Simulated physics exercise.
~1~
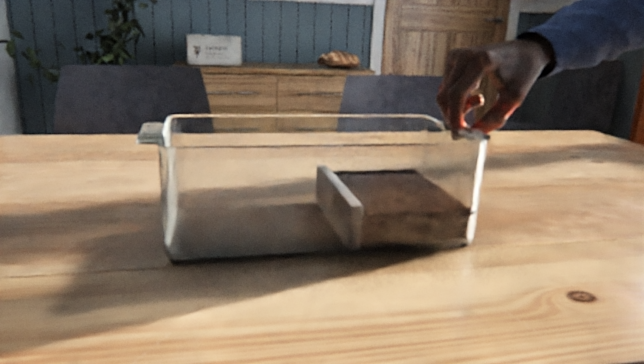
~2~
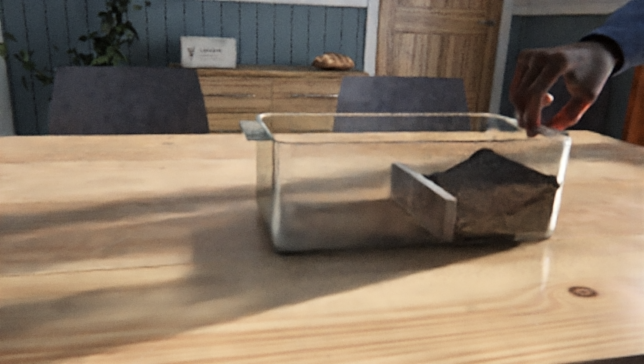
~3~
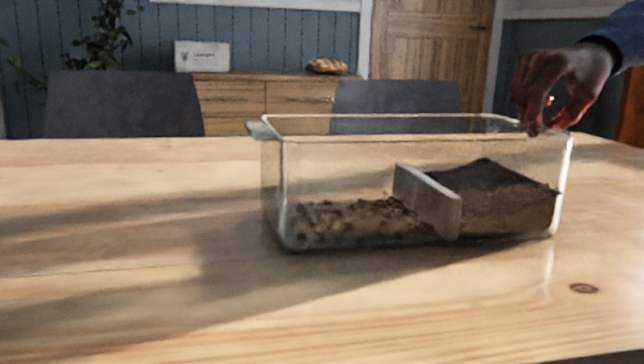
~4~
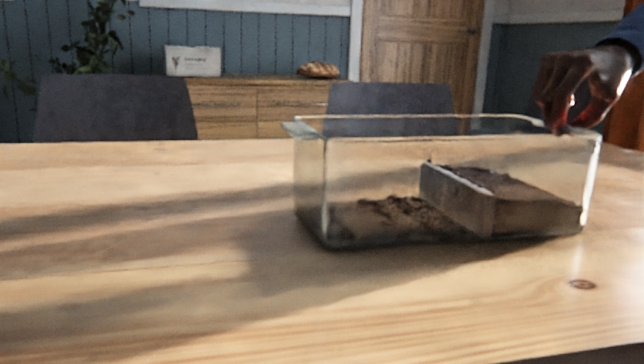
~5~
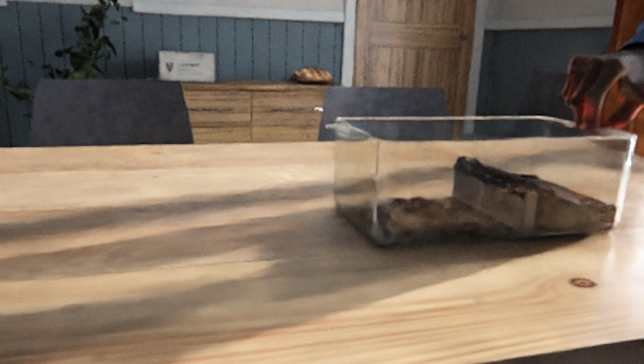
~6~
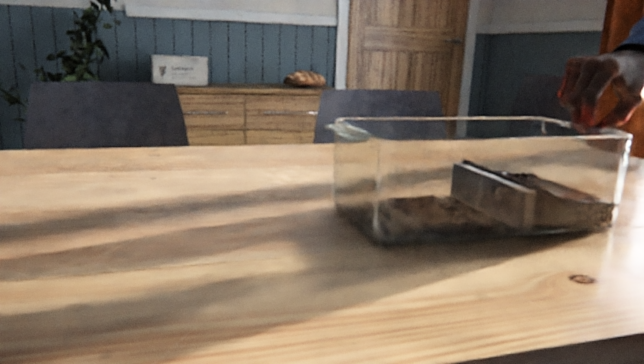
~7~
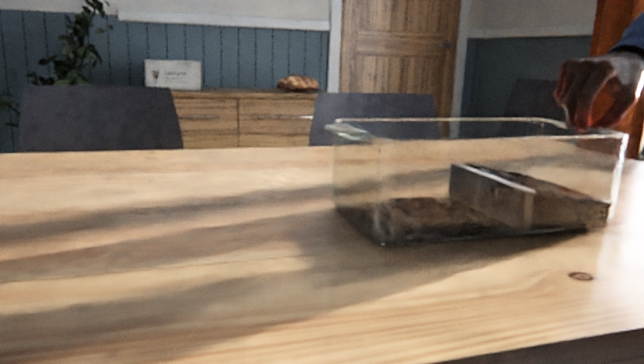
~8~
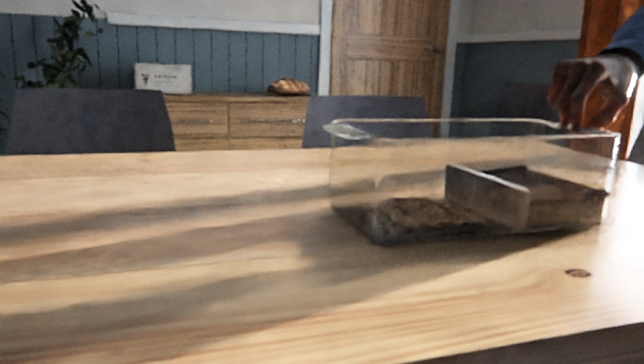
In a room with blue panelled walls, a wooden door and a sideboard holding bread, the view looks across a pale wooden table from the front, drifting slightly sideways. A clear open food box stands on the table, with dark brown coffee to the right of a low upright divider. A hand at the box's right end pulls it to the right, and the coffee heaps up and some spills over the divider. After a pause, the hand pulls it right again, and the coffee sloshes once more. The box stops, with a small part of the coffee lying left of the divider, most still on the right and none on the table.
